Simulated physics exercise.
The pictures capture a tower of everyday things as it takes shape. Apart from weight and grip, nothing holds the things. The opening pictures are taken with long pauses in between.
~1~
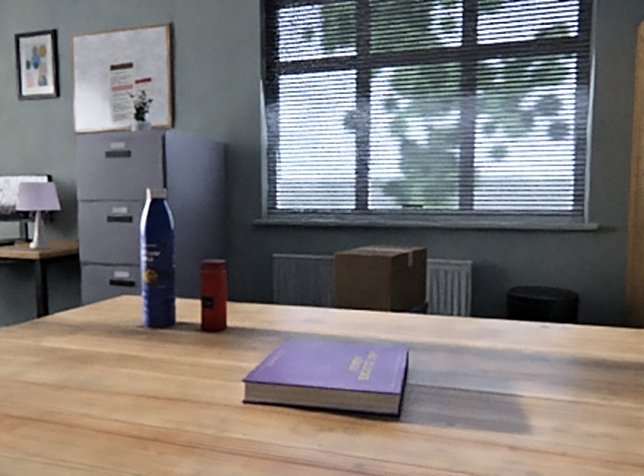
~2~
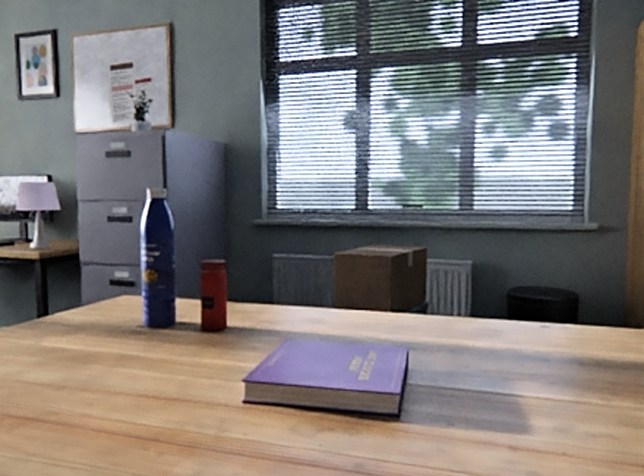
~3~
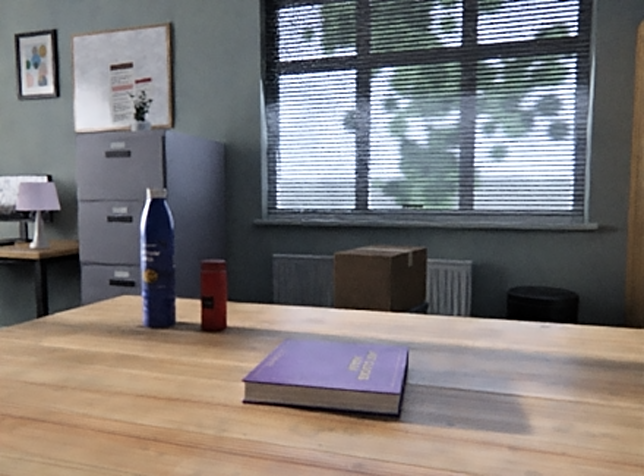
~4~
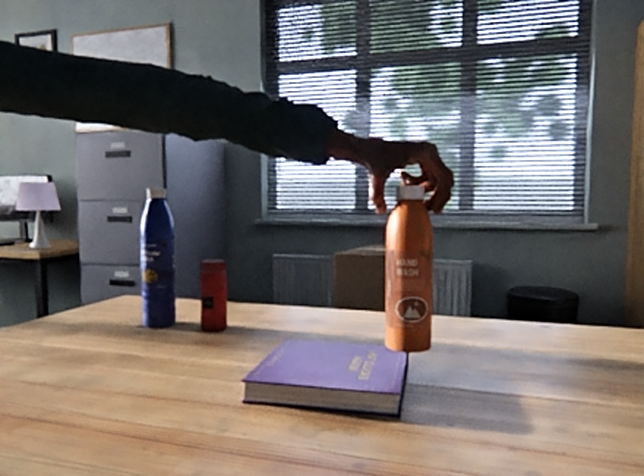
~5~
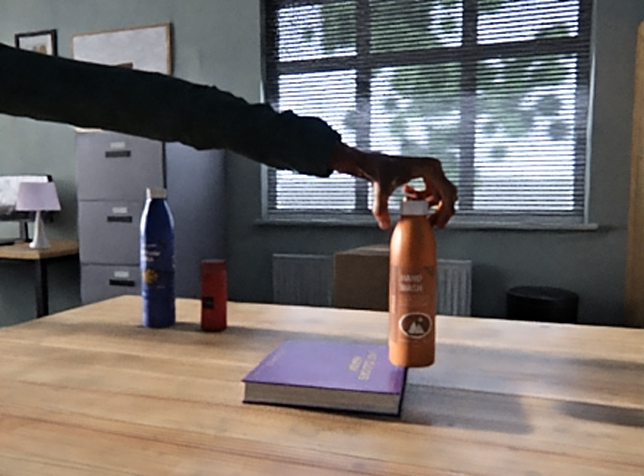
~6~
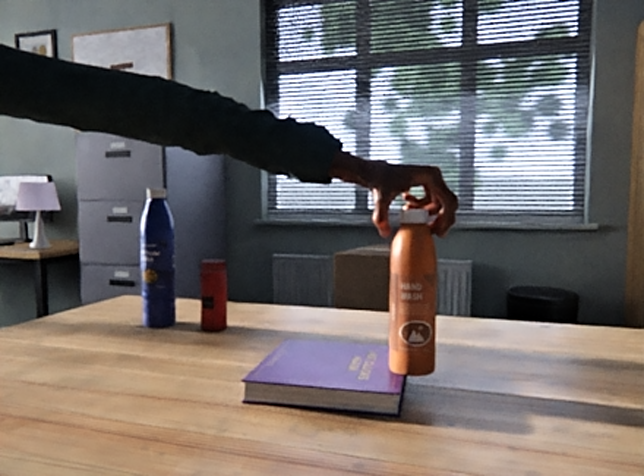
Office table with a blue bottle, red container and purple book, a hand reaching in from left and lowering an orange bottle.
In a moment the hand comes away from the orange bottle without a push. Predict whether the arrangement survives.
Pretty sure the pile is unstable there.
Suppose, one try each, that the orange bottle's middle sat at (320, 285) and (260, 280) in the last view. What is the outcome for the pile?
The pile remains standing the first time and collapses the second time.
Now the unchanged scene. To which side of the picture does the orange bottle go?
It heads rightwards.
Then, 0.40 s after the last picture, orange bottle tipped 36° from how it was near (460, 312).
Then, 0.50 s after the last picture, orange bottle now fallen.
Then, 1.80 s after the last picture, nothing new.
At rest, fallen, orange bottle; the other 3 in place. Seen from the same camera at the end, orange bottle near (528, 380). The pile loses its balance.
